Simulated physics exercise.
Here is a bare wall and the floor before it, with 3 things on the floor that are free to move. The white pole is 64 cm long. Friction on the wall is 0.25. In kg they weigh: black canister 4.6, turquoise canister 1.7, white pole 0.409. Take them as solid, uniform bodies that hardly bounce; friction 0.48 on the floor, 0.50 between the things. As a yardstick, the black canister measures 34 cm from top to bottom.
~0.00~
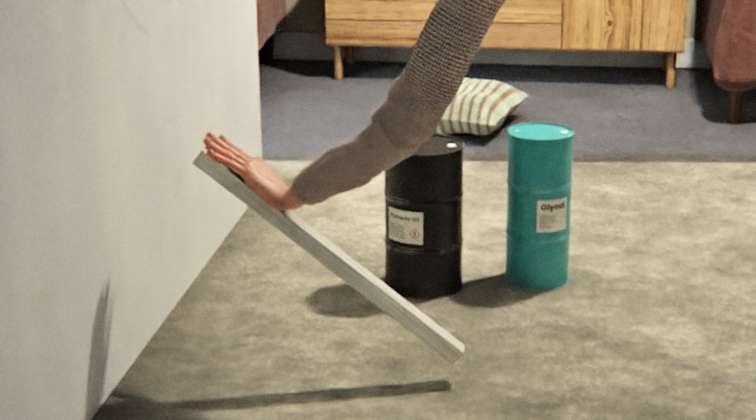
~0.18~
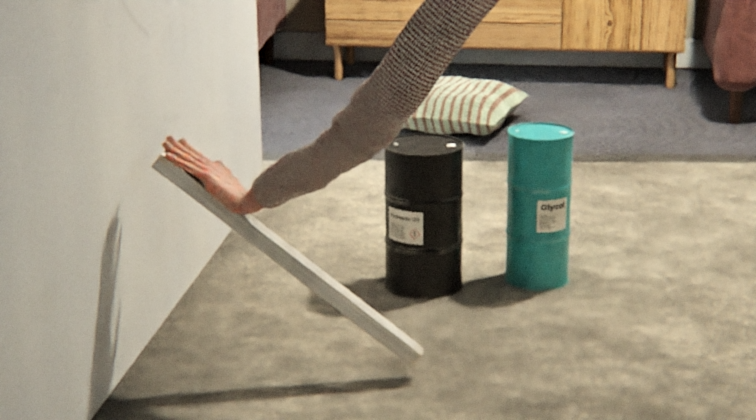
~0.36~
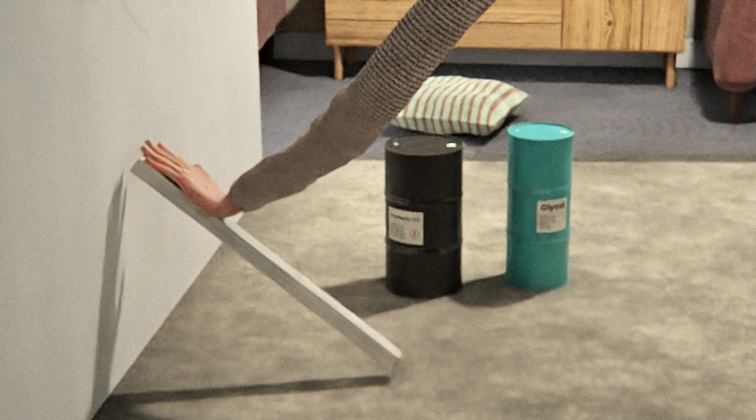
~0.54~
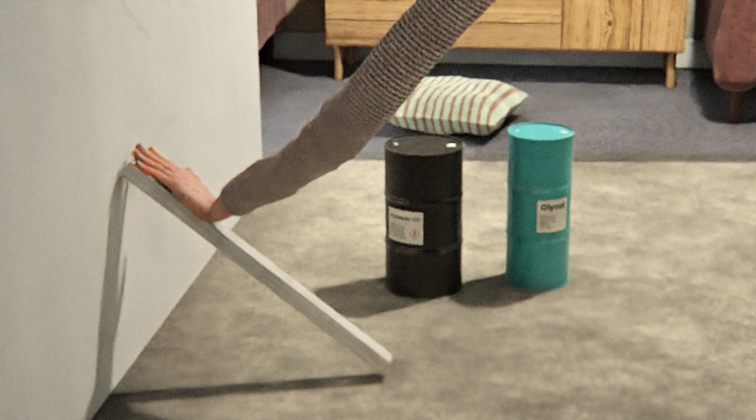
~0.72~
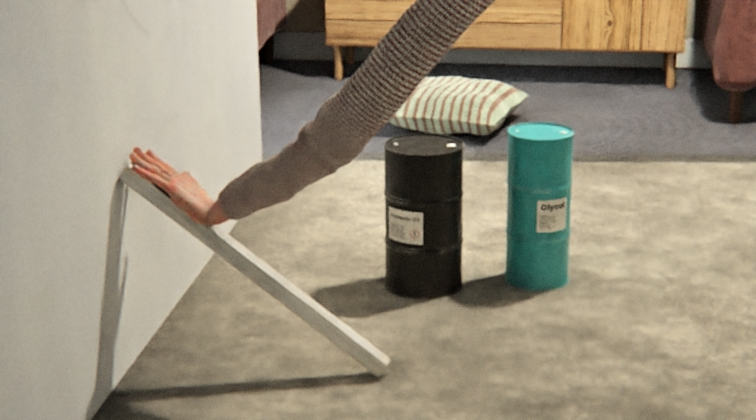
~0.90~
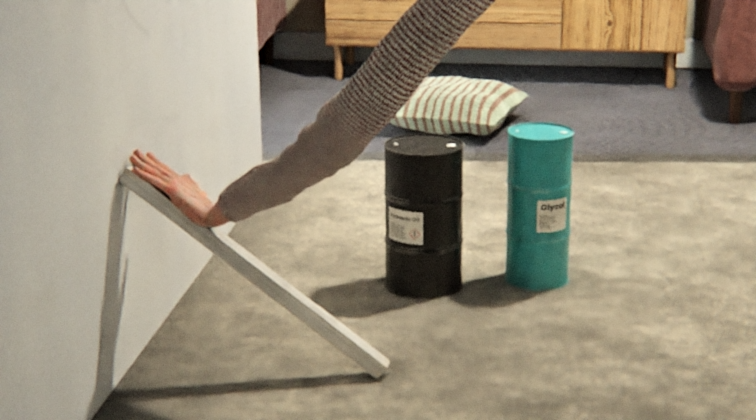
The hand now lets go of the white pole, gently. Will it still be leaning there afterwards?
It gives way.
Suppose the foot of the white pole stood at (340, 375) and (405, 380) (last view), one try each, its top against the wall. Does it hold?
In the first case it stays up; in the second case it slides down.
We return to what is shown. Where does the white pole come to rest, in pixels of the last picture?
Near (290, 364).
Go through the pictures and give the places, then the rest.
In the first picture, 16 cm still to go; white pole (330, 256); black canister (424, 216).
In the second picture, 7 cm still to go; white pole (289, 259); black canister (424, 216).
In the third picture, 3 cm still to go; white pole (267, 263); black canister (424, 216).
In the fourth picture, 1 cm still to go; white pole (258, 266); black canister (424, 216).
The fifth picture shows propped up under the hand; white pole (256, 270); black canister (424, 216).
The sixth picture shows propped up under the hand; white pole (256, 272); black canister (424, 216).
After 1.30 s, white pole 9° lower than it was left near (269, 293).
After 1.40 s, white pole 21° lower than it was left near (282, 321).
After 1.50 s, white pole 38° lower than it was left near (290, 368).
In the end (2.2 s), toppled on the floor, white pole; the other 2 under 10 cm from the start. At the end, from the last picture's camera, white pole near (290, 364). The pole slides down.
